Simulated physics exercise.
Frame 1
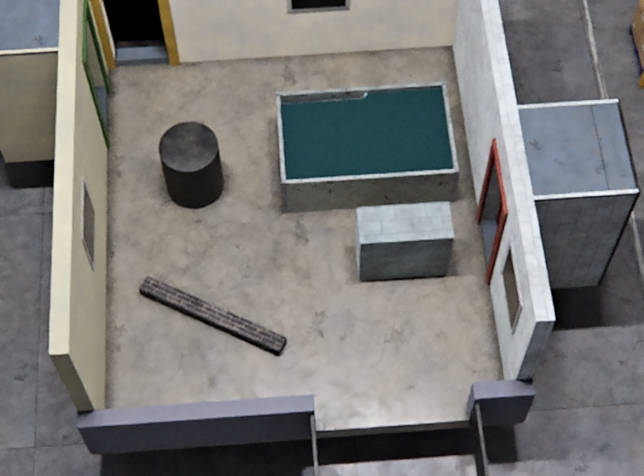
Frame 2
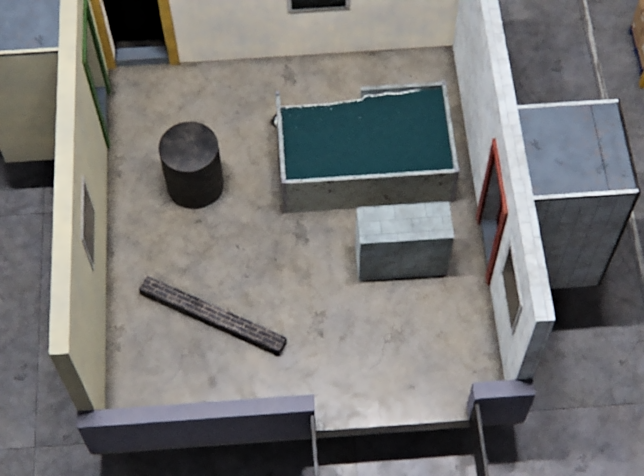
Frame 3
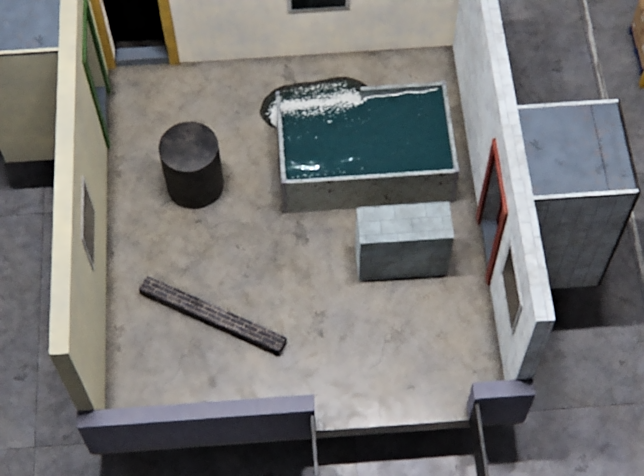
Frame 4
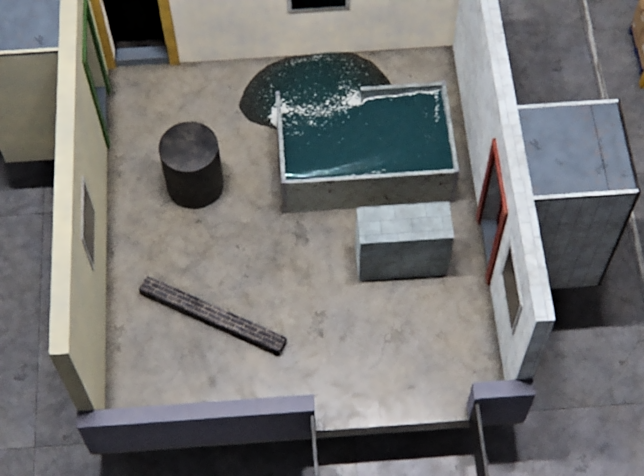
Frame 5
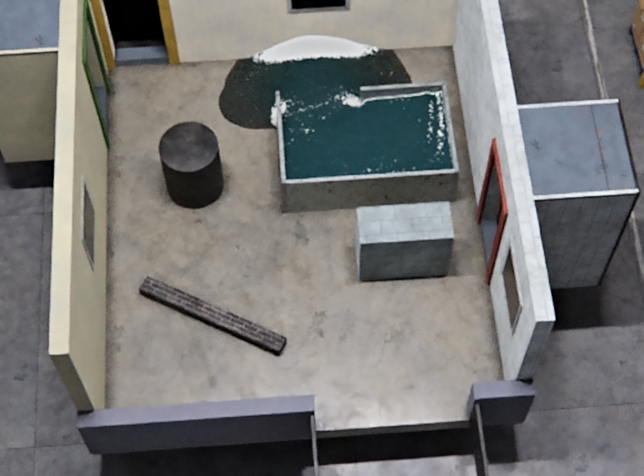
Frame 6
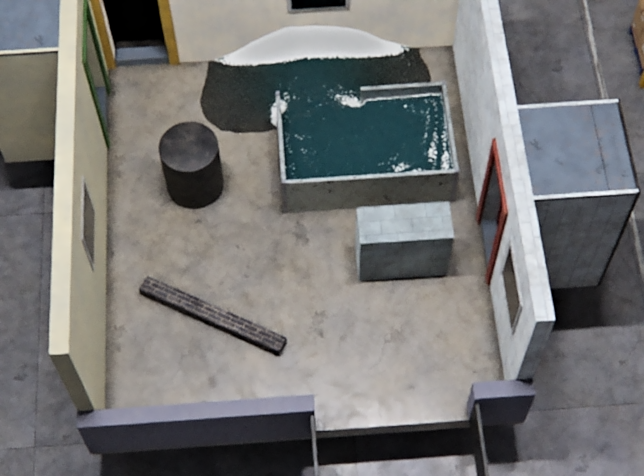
In a small walled room seen from above, part of the far side of a tank of green water gave way, and water poured out, spreading across the floor and splashing white against the back wall.
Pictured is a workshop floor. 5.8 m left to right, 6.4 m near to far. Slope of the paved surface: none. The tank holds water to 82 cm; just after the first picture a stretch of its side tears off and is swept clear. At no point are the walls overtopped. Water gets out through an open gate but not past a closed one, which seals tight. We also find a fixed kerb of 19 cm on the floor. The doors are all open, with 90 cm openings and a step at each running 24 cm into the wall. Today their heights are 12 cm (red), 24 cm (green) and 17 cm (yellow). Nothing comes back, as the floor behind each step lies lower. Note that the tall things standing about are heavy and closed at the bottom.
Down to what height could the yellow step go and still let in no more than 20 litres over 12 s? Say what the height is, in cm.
I would say down to about 25 cm.
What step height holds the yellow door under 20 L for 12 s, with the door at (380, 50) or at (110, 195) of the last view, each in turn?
25 and 10.5 cm.
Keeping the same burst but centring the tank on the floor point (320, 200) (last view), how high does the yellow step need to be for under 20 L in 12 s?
In that case about 33 cm.
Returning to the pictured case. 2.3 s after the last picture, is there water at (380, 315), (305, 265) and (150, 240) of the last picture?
Point 1: Bone dry; point 2: Bone dry; point 3: Awash.
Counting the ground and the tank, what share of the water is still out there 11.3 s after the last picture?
Around 80 in a hundred parts remain.
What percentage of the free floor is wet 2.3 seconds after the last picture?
Some 45 in a hundred.
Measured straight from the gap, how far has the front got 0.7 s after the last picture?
Front distance: Approx. 3.6 m.
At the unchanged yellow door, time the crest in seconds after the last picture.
I'd guess close to 1.8 seconds.
Then, 0.7 s after the last picture water covers 20 % of the floor, deepest (57 cm) near (303, 59); 10 cm at the yellow door, 0 litres in over its 17 cm step.
Then, 2.3 s after the last picture water covers 45 % of the floor, deepest (38 cm) near (453, 58); 19 cm at the yellow door, 21 litres in over its 17 cm step.
Then, 11.3 s after the last picture water covers 95 % of the floor, deepest (12 cm) near (109, 89); 11 cm at the yellow door, 69 litres in over its 17 cm step.
At the yellow door as built, the water peaked near 21 cm, 1.9 s after the last picture.
With a step of 20 cm, 42 litres would have come in within the 12 s; with 27 cm, 13 litres. So under 20 litres takes about 25 cm.
